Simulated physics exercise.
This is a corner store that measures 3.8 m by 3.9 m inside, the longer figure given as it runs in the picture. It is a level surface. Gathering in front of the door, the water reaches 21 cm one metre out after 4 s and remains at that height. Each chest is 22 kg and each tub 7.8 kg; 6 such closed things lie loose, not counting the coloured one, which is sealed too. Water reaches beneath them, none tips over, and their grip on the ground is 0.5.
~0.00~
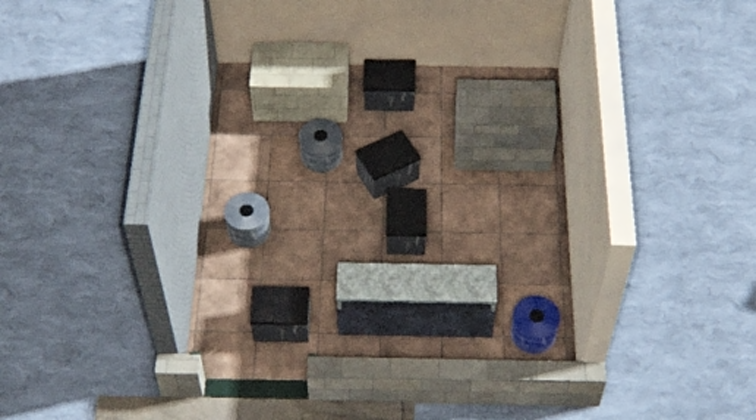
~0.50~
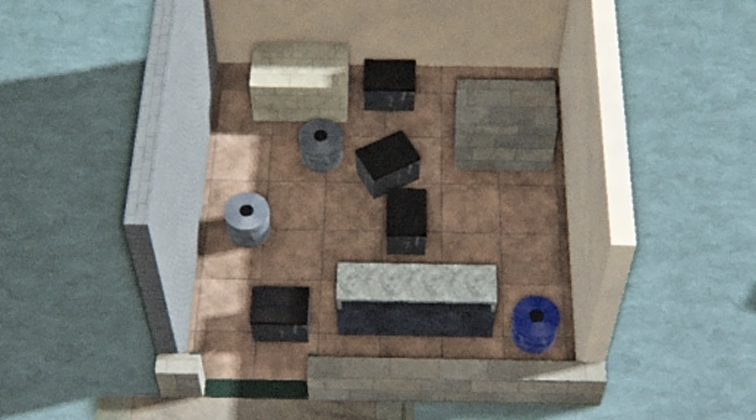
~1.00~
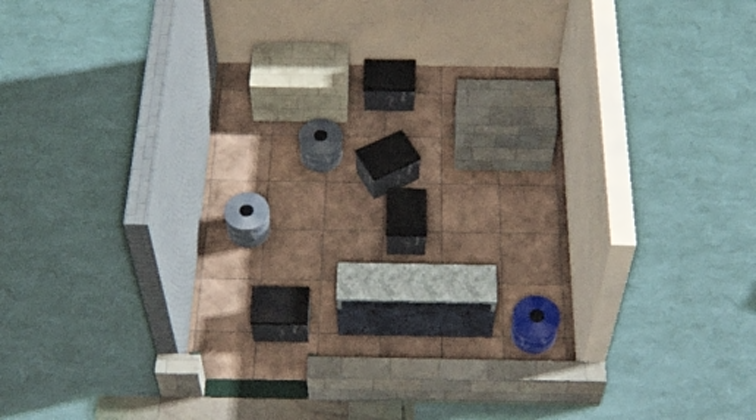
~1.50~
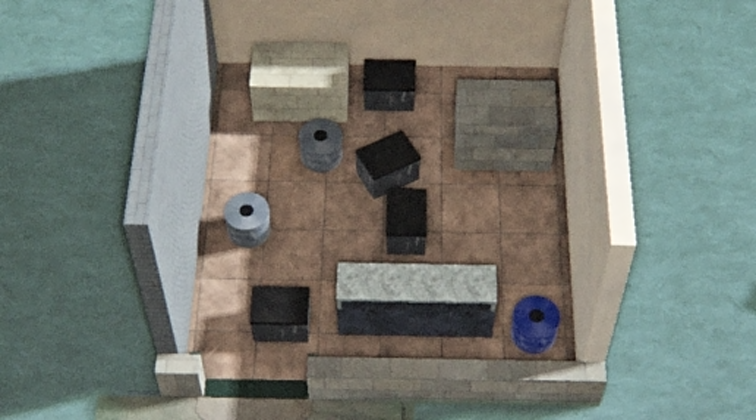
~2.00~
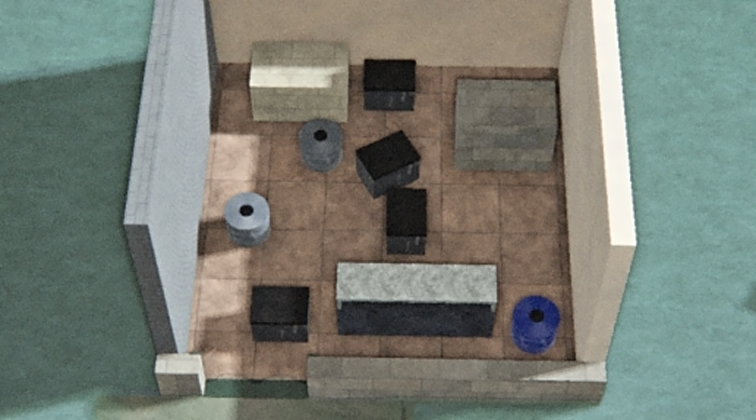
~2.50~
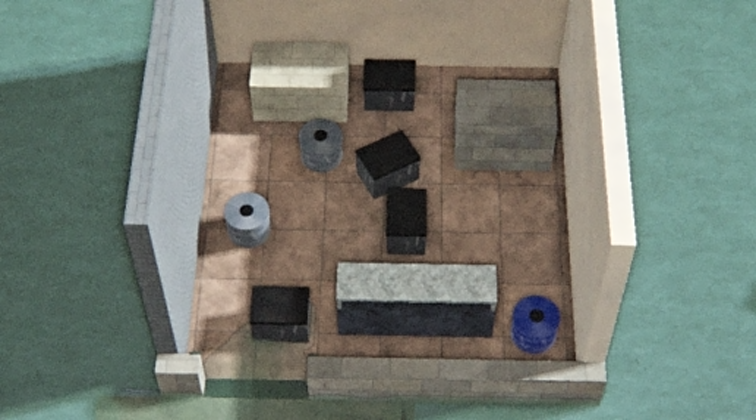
Greenish water spreads around a small walled room while the tubs and dark chests stay still.
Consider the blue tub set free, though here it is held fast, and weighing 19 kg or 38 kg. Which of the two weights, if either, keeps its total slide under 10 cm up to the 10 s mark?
The lighter one already does.
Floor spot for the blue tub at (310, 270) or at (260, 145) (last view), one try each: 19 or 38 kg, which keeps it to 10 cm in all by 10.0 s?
Try by try, must use the heavier; must use the heavier.
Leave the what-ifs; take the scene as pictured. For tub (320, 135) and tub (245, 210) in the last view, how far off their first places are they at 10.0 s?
In turn: 120 cm, 120 cm.
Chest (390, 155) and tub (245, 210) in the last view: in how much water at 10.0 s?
Some 9 cm at the first, some 15 cm at the second.
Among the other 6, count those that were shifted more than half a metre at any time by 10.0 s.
3.
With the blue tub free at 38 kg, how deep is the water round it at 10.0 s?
Around 4 cm.
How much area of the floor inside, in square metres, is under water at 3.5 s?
Somewhere about 2.0 m2, give or take.
After 3.5 s the blue tub would be 0 cm from its start with 19 kg and 0 cm from its start with 38 kg; 0 cm of water round it then.
After 4.5 s the blue tub would be 0 cm from its start with 19 kg and 0 cm from its start with 38 kg; 1 cm of water round it then.
After 7.0 s the blue tub would be 0 cm from its start with 19 kg and 0 cm from its start with 38 kg; 3 cm of water round it then.
After 10.0 s the blue tub would be 0 cm from its start with 19 kg and 0 cm from its start with 38 kg; 4 cm of water round it then.
